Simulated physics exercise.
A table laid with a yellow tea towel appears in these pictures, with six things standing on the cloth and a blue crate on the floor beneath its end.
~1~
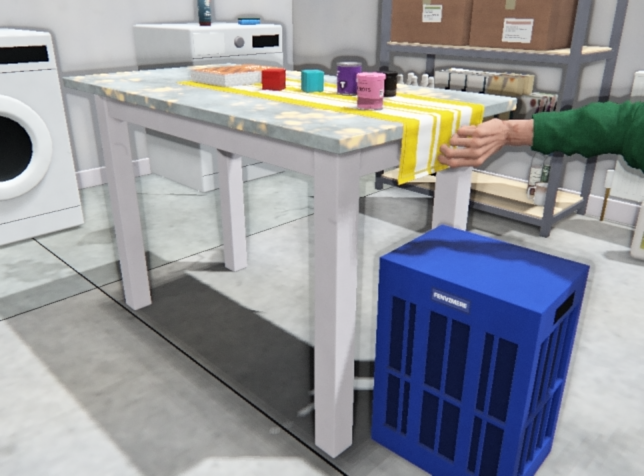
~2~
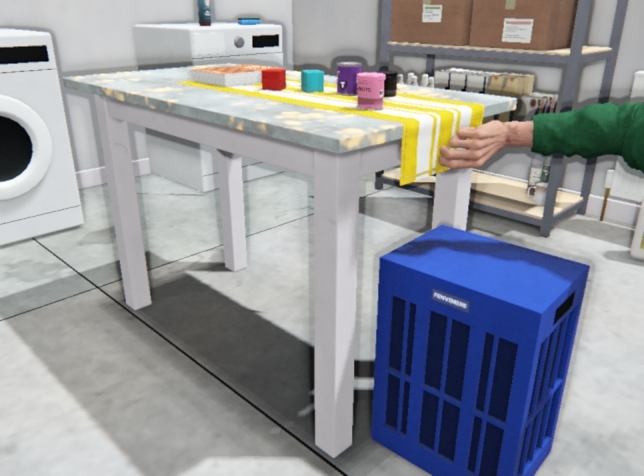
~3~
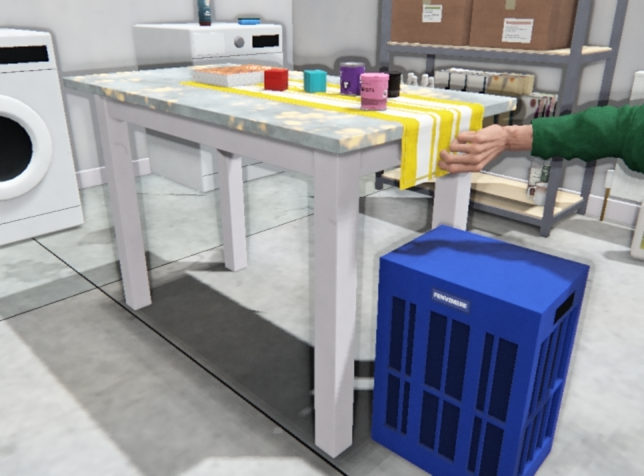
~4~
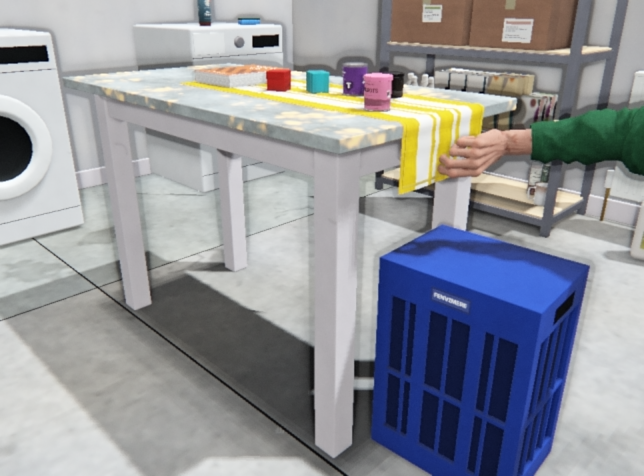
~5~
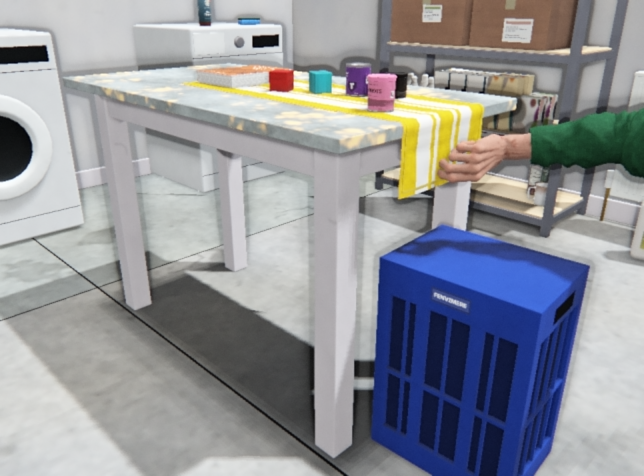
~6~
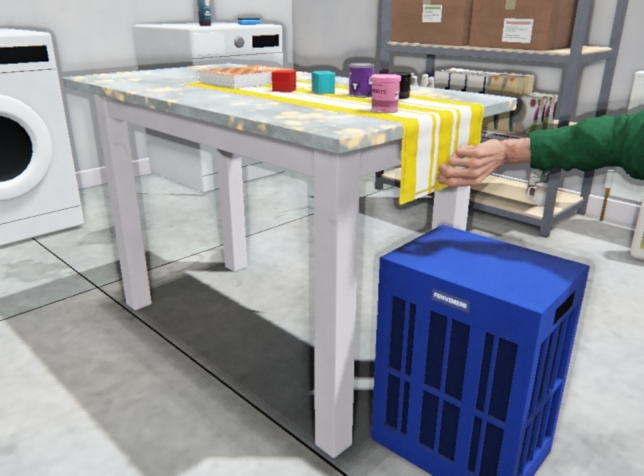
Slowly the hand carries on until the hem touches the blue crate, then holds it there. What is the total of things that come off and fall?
The top will end up one item short.
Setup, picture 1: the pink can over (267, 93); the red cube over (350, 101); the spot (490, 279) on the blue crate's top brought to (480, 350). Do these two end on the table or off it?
Here's what happens: The pink can remains aboard, the red cube leaves its perch.
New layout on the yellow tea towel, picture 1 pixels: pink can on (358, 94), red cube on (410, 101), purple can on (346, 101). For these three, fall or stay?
Pink can: Still on; red cube: Off; purple can: Still on.
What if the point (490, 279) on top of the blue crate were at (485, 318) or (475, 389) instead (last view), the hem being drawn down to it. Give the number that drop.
2 and 4.
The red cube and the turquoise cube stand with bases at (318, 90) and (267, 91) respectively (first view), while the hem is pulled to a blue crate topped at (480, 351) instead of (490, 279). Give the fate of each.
The red cube stays put, the turquoise cube stays put.
Soon after, hem near (438, 232); all still up.
Then, hem on the crate; pink can gone.
At rest, hem on the crate; pink can gone. Over the edge go one.
